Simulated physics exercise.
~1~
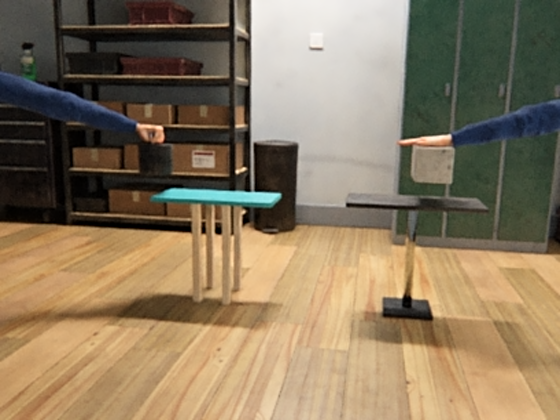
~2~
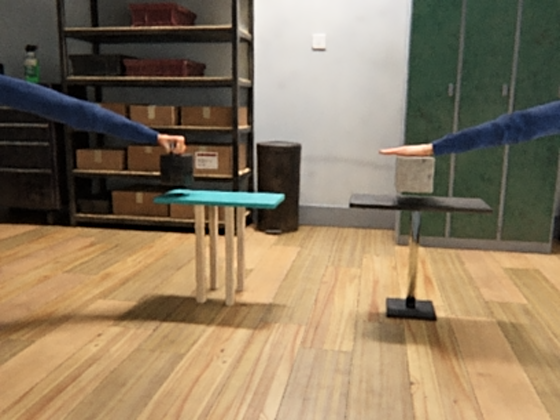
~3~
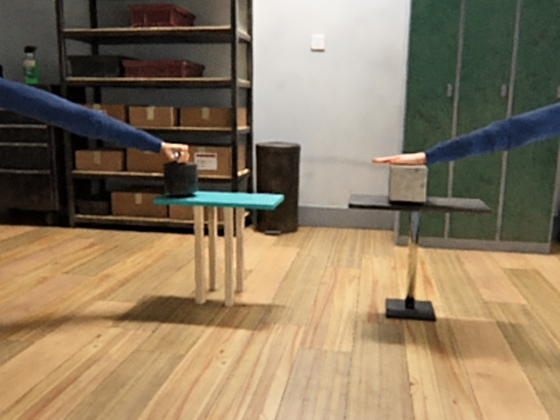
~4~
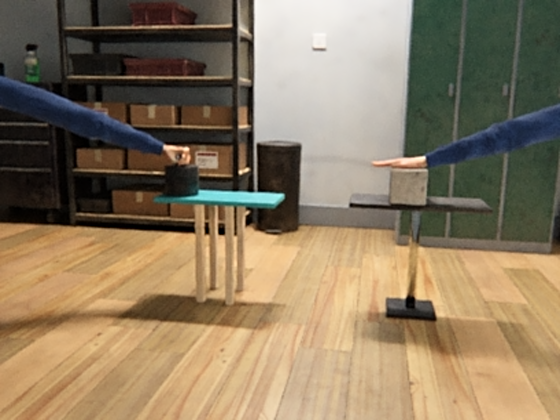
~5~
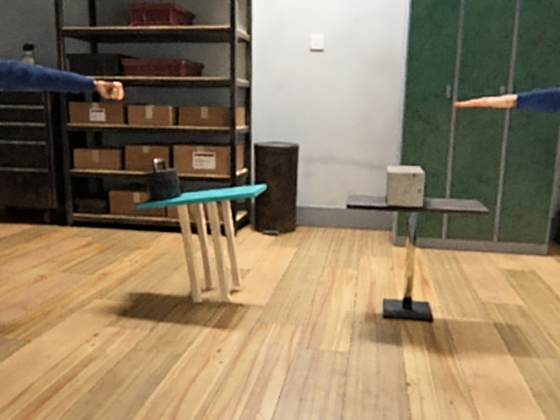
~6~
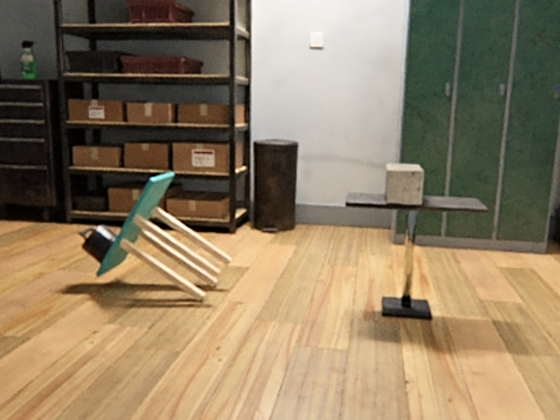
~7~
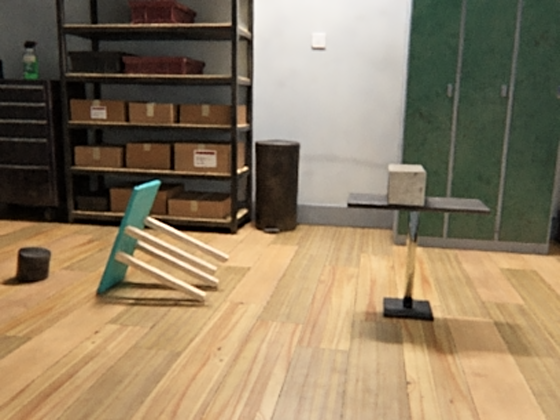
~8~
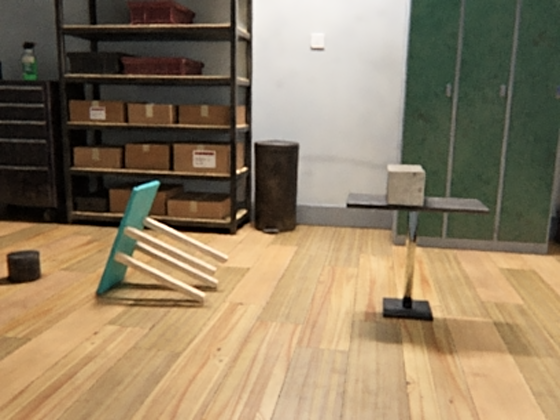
A turquoise stand tips over left, dropping its dark cylinder, while the black table holds steady.
